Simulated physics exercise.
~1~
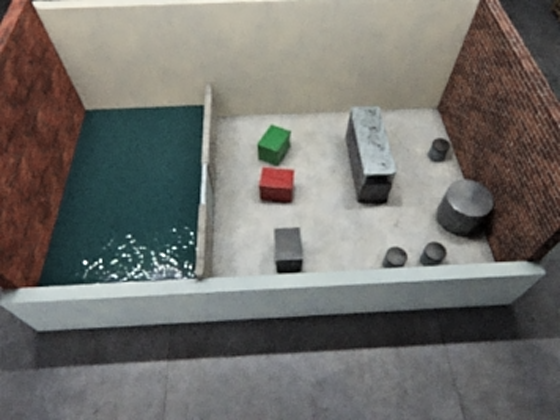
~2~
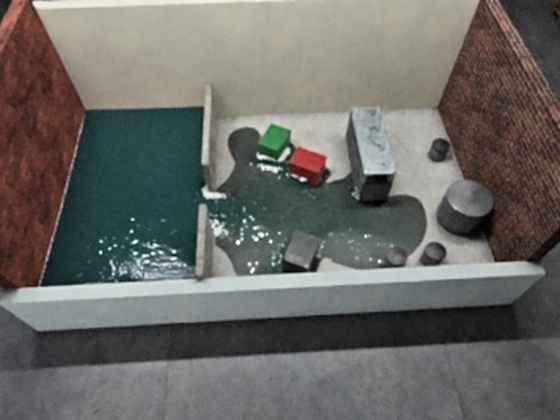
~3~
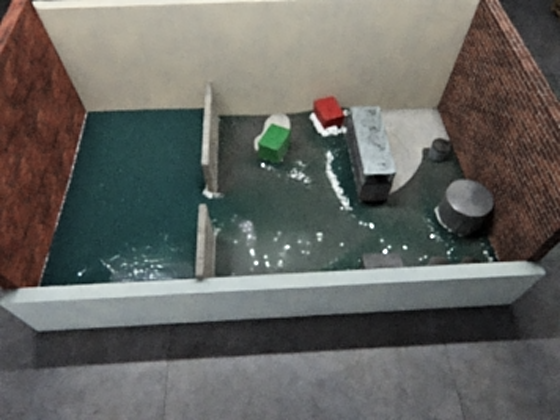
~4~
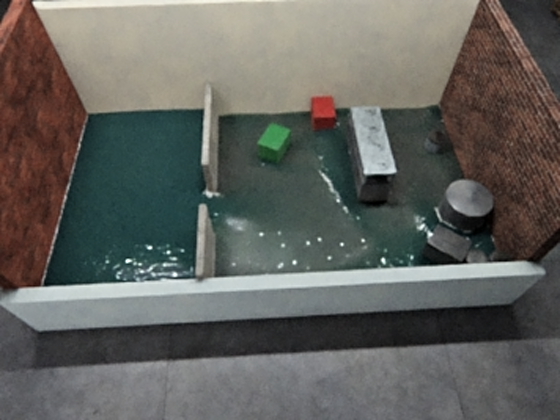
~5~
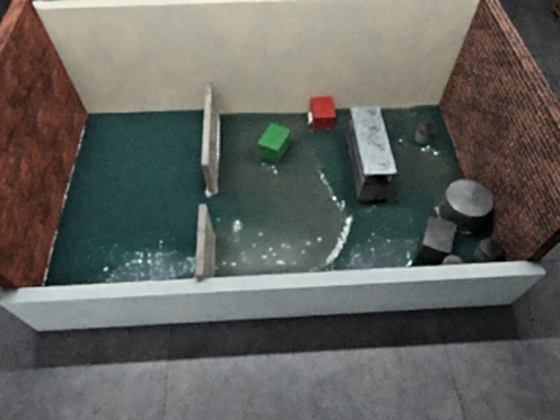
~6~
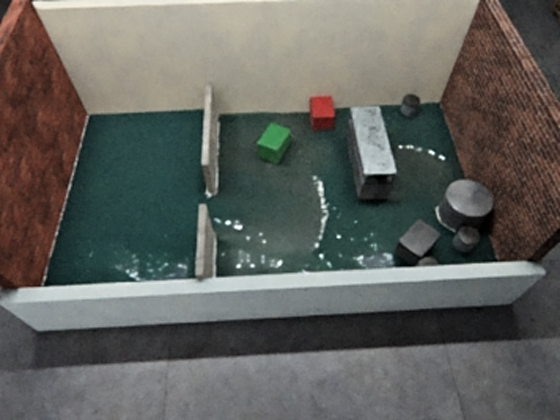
Walled store with an inner room, where water bursts through a gap, pushing the red chest to the back wall, grey items drifting, green chest staying.
